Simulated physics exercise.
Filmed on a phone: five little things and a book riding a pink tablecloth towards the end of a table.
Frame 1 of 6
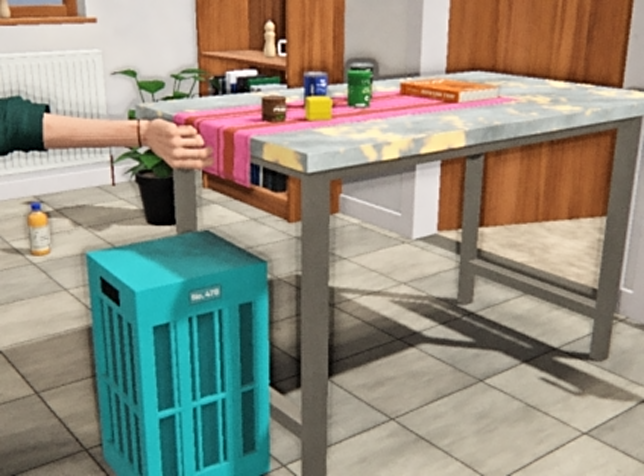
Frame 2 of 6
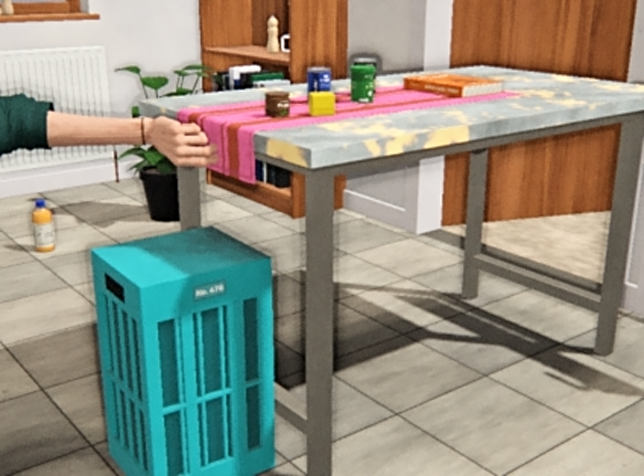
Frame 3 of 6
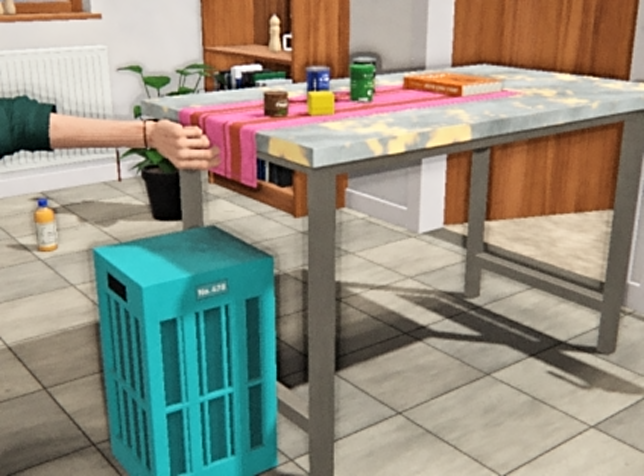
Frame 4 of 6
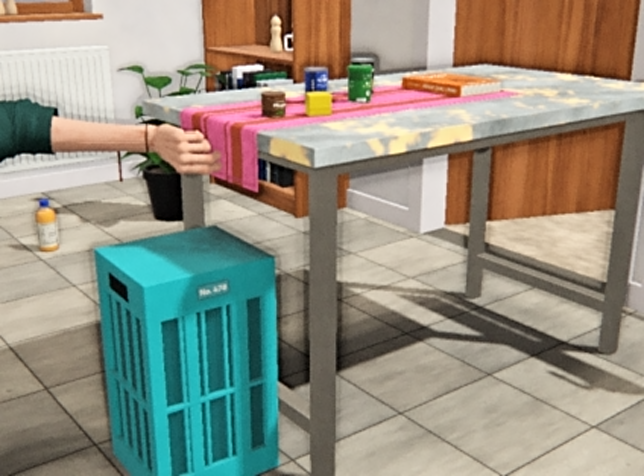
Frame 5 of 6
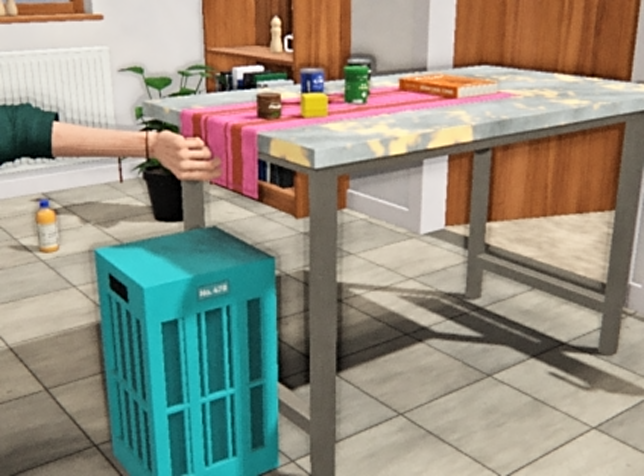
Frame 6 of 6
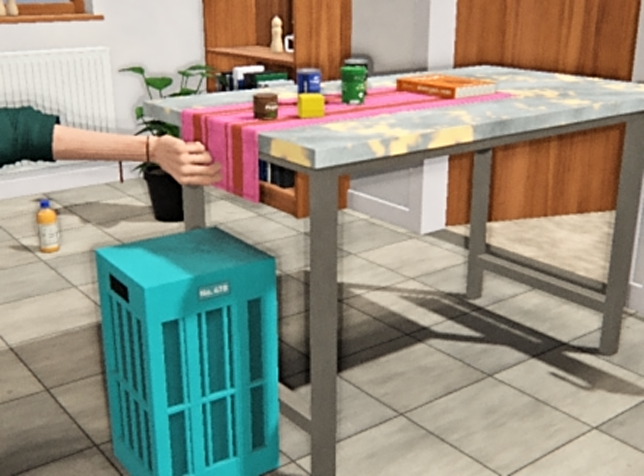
In a kitchen, a hand held the end of a pink cloth at the table's edge and drew it down slightly, and the little pots, cans and yellow cube on it shifted slightly left.
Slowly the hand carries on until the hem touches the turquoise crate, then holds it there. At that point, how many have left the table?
One item leaves the top.
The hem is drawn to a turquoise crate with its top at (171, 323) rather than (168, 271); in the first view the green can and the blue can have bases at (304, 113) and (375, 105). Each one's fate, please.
The green can ends up off the top and the blue can ends up still on top.
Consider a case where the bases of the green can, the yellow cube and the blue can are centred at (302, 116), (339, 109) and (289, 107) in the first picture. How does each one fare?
The green can keeps its place on top, the yellow cube does not fall, the blue can keeps its place on top.
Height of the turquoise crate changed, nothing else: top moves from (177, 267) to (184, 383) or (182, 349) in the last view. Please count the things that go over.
The count comes out 4 and 3.
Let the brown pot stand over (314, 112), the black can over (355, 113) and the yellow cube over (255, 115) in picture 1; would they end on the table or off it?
Brown pot kept, black can kept, yellow cube dropped.
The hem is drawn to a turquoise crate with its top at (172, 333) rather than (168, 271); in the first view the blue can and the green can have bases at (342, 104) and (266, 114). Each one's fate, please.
The blue can stays put, the green can is lost.
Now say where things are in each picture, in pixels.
In the first picture, hem (250, 188); brown pot (274, 97); yellow cube (318, 98); blue can (316, 73); green can (359, 72); black can (362, 64); top of the crate (168, 271).
In the second picture, hem (255, 184); brown pot (277, 93).
In the third picture, hem (256, 187); yellow cube (320, 93).
In the fourth picture, hem (258, 192); blue can (316, 68); top of the crate (176, 266).
In the fifth picture, hem (258, 199); green can (356, 68).
In the sixth picture, hem (258, 204); brown pot (265, 95); yellow cube (311, 95); blue can (309, 70); green can (353, 68); black can (356, 61).
A little later, hem near (219, 229); all still up.
Next, hem on the crate; brown pot gone.
When it is over, hem on the crate; brown pot gone. The count of fallen things is one.
